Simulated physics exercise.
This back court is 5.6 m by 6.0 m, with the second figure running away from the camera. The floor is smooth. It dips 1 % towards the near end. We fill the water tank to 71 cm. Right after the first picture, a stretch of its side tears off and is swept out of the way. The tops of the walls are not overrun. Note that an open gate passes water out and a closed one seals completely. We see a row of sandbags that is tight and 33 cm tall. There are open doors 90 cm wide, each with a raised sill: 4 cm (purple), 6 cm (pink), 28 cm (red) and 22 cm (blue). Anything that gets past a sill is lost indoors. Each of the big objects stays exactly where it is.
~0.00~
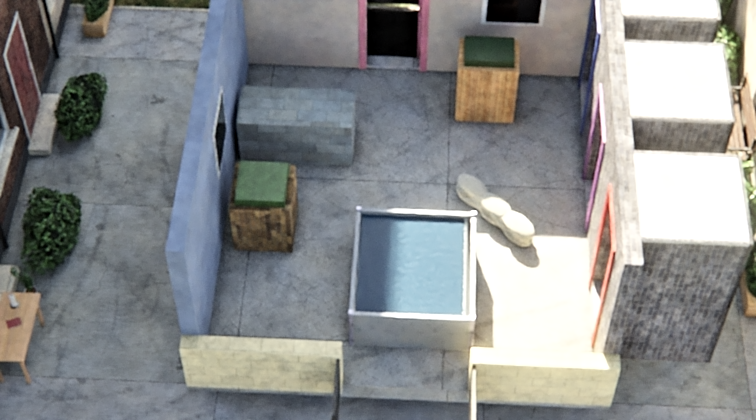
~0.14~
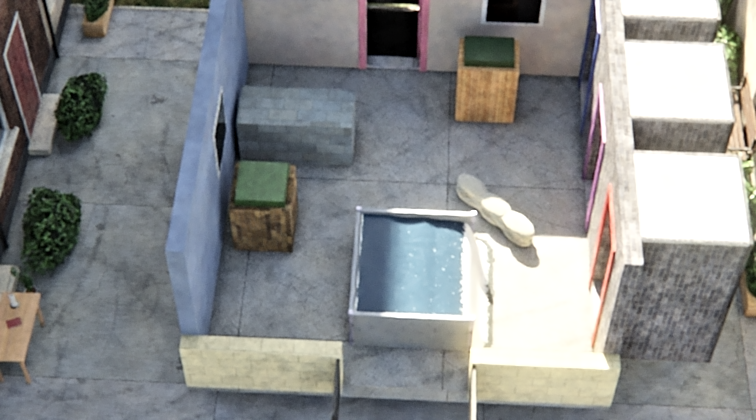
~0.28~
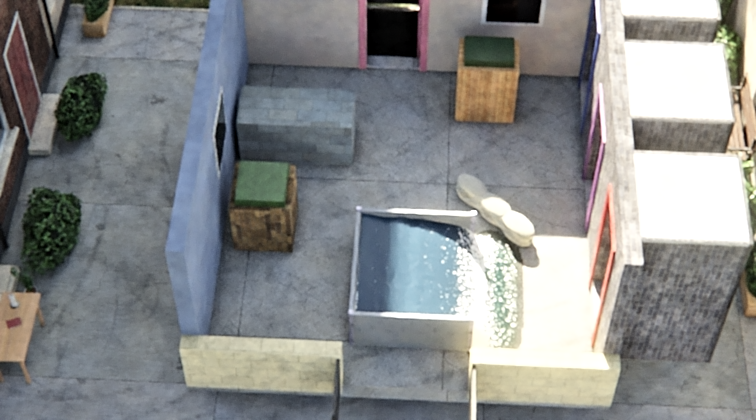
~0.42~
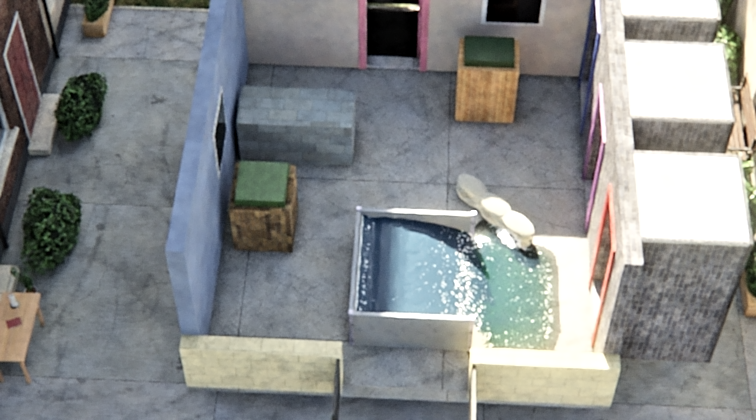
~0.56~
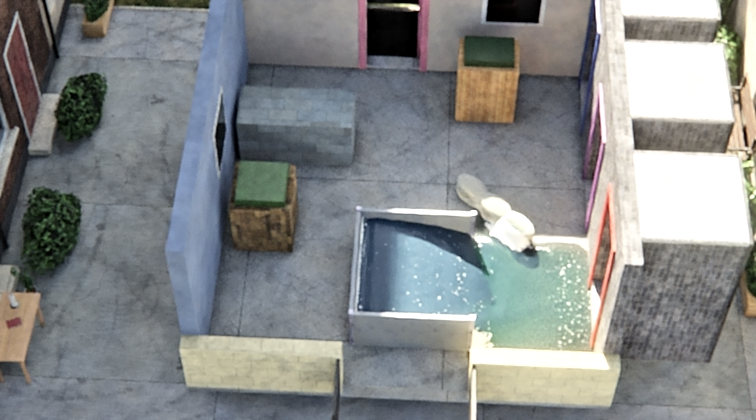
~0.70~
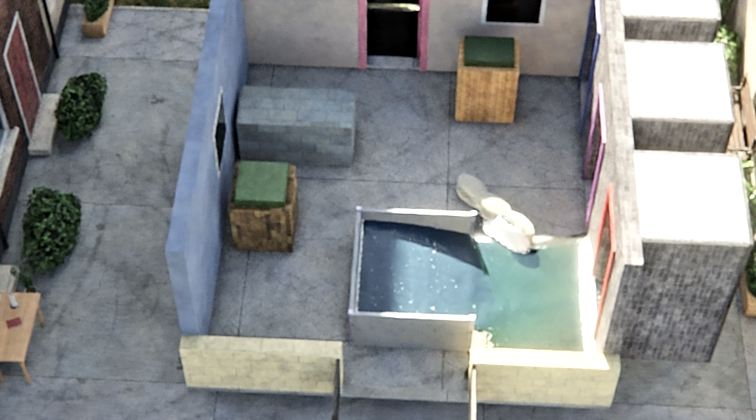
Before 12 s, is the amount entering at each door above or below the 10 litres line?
Purple door above, pink door below, red door above, blue door below.
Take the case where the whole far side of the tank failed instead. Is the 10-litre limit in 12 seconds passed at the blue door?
Blue: Falls short.
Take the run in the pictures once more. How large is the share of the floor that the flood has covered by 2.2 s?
I'd say around 40 %.
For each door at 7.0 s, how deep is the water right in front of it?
Depth readings (cm): Purple = 5; pink = 2; red = 10; blue = 7.
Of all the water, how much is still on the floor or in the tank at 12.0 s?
I'd say close to 76 percent is still there.
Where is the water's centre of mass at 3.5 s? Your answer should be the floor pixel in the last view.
At roughly (489, 266).
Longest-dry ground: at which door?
Lab note: Last arrival at the pink door.
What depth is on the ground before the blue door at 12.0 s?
Depth: Approx. 3.5 cm.
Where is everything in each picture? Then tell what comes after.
The first frame shows still water, 71 cm deep, in the water tank at (414, 265).
In the second frame, water pours out at (469, 287) and has run 1.0 m, to a hidden place; typically 9 cm deep outside, 71 cm at the water tank's back.
In the third frame, the front is at (494, 235), 1.2 m from the gap at (469, 288); 1.4 m2 of floor is under water; 70 cm left at the back of the water tank.
In the fourth frame, water pours out at (469, 289) and has run 1.5 m, to a hidden place; typically 12 cm deep outside, 63 cm at the water tank's back.
In the fifth frame, the front is at (592, 339), 1.9 m from the gap at (469, 289); 4.3 m2 of floor is under water; 61 cm left at the back of the water tank.
In the sixth frame, the front is at a hidden place, 2.3 m from the gap at (469, 289); 4.7 m2 of floor is under water; 57 cm left at the back of the water tank.
After 1.4 s water covers 25 % of the floor and is deepest (50 cm) near (595, 382); purple door 8 cm at the sill, 0 L in, pink door not reached, red door 46 cm at the sill, 46 L in, blue door not reached.
After 2.2 s water covers 40 % of the floor and is deepest (40 cm) near (595, 382); purple door 9 cm at the sill, 8 L in, pink door not reached, red door 36 cm at the sill, 111 L in, blue door 3 cm at the sill, 0 L in.
After 3.5 s water covers 60 % of the floor and is deepest (20 cm) near (595, 382); purple door 10 cm at the sill, 27 L in, pink door not reached, red door 17 cm at the sill, 126 L in, blue door 7 cm at the sill, 0 L in.
After 7.0 s water covers 90 % of the floor and is deepest (14 cm) near (238, 144); purple door 5 cm at the sill, 45 L in, pink door 2 cm at the sill, 0 L in, red door 10 cm at the sill, 126 L in, blue door 7 cm at the sill, 0 L in.
After 12.0 s water covers 95 % of the floor and is deepest (12 cm) near (205, 364); purple door 5 cm at the sill, 66 L in, pink door 5 cm at the sill, 0 L in, red door 7 cm at the sill, 126 L in, blue door 4 cm at the sill, 0 L in.
